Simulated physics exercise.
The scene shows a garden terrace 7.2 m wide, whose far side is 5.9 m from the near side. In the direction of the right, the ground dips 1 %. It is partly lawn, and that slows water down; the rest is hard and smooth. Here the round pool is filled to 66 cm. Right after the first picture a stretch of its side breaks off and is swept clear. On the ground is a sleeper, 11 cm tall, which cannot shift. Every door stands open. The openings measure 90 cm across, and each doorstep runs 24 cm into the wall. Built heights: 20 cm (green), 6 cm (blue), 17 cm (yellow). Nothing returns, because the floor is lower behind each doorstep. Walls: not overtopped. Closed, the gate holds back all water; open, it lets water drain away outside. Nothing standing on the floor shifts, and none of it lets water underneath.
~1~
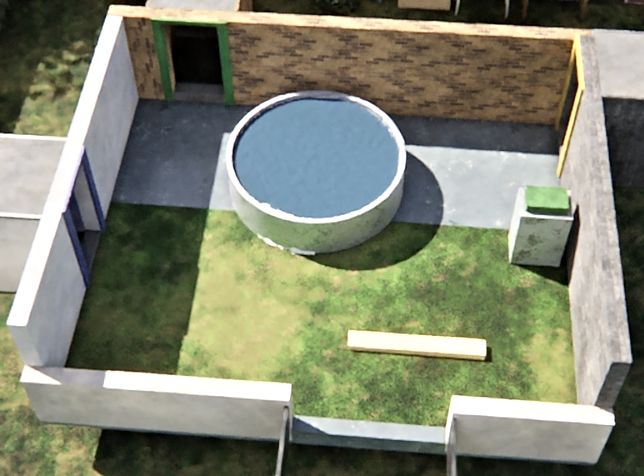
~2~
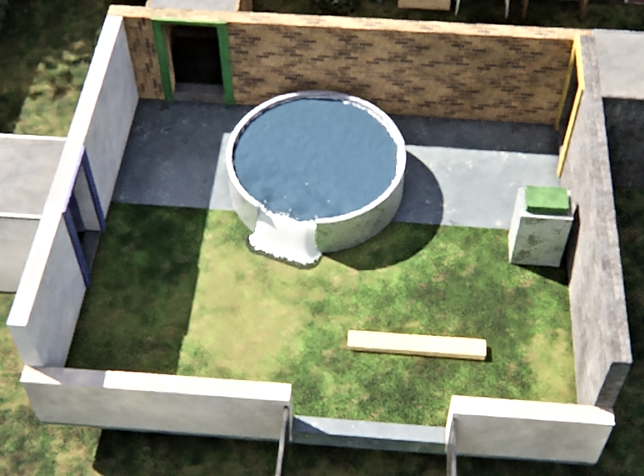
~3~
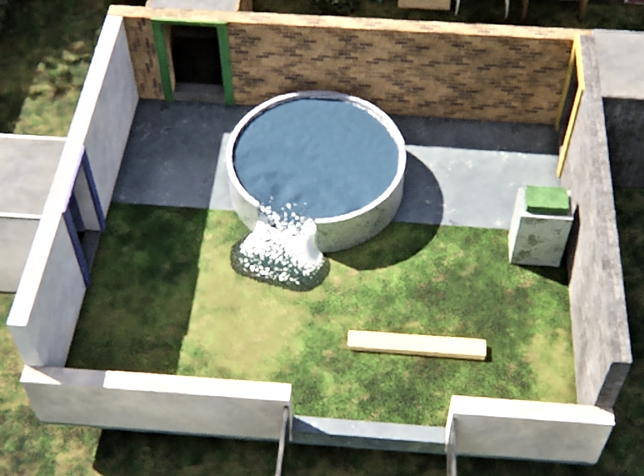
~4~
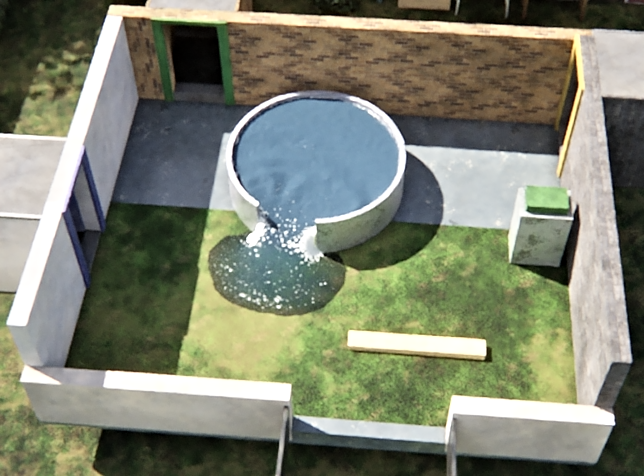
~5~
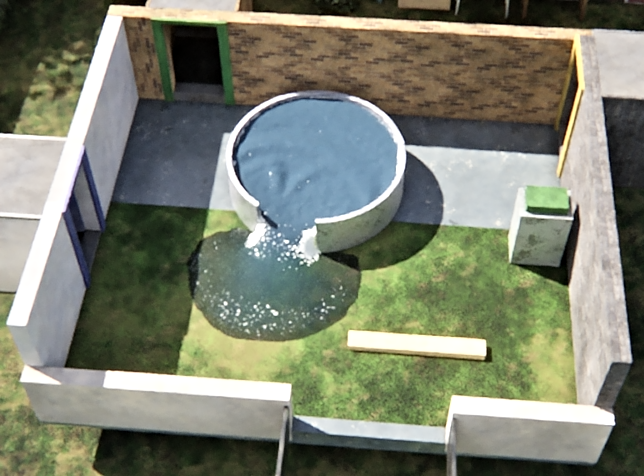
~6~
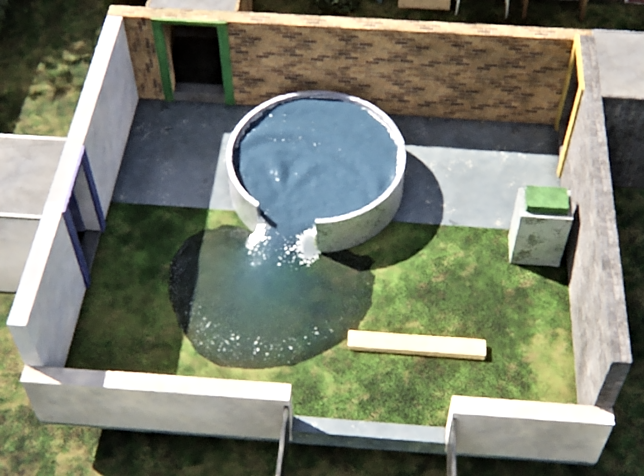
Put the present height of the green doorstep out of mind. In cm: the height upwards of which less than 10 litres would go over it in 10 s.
8 cm.
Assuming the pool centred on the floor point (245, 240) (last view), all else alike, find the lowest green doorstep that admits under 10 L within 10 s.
11.5 cm or thereabouts.
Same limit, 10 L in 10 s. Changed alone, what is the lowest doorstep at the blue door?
For blue: Close to 8.0 cm.
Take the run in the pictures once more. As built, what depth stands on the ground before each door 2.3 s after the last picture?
Depths, in cm - green: 0, blue: 5, yellow: 0.
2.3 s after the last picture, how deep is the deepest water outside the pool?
It gets to close to 30 centimetres there.
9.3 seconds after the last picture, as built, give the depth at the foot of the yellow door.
The depth there is around 0.0 cm.
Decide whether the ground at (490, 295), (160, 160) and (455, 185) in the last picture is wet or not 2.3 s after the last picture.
Untouched; untouched; untouched.
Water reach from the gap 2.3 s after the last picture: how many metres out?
Distance from gap: Approx. 4.0 m.
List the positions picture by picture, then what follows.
The first frame shows still water, 66 cm deep, in the round pool at (316, 157); the green door at (194, 58) is dry.
In the second frame, the gap is at (287, 237), the front 0.3 m out at (258, 251); the back of the round pool holds 66 cm.
In the third frame, the front is at (254, 276), 0.7 m from the gap at (287, 238); 0.9 m2 of floor is wet, 66 cm left at the back.
In the fourth frame, water pours out at (287, 238) and has run 1.2 m, to (238, 301); about 7 cm deep outside, 66 cm at the back.
In the fifth frame, the gap is at (287, 238), the front 1.8 m out at (233, 332); the back of the round pool holds 66 cm.
In the sixth frame, the gap is at (287, 237), the front 2.2 m out at (220, 360); the back of the round pool holds 66 cm; the green door at (194, 58), 3.5 m from the gap, is still 2.9 m from the nearest water.
Then, 0.7 s after the last picture water covers 25 % of the floor, deepest (38 cm) near (275, 246); it has not reached the green door.
Then, 2.3 s after the last picture water covers 45 % of the floor, deepest (30 cm) near (70, 397); it has not reached the green door.
Then, 9.3 s after the last picture water covers 85 % of the floor, deepest (12 cm) near (252, 110); 10 cm at the green door, 0 litres in over its 20 cm doorstep.
At the green door as built, the water peaked near 12 cm, 6.9 s after the last picture.
With a doorstep of 7 cm, 19 litres would have come in within the 10 s; with 10 cm, 2 litres. So under 10 litres takes about 8 cm.
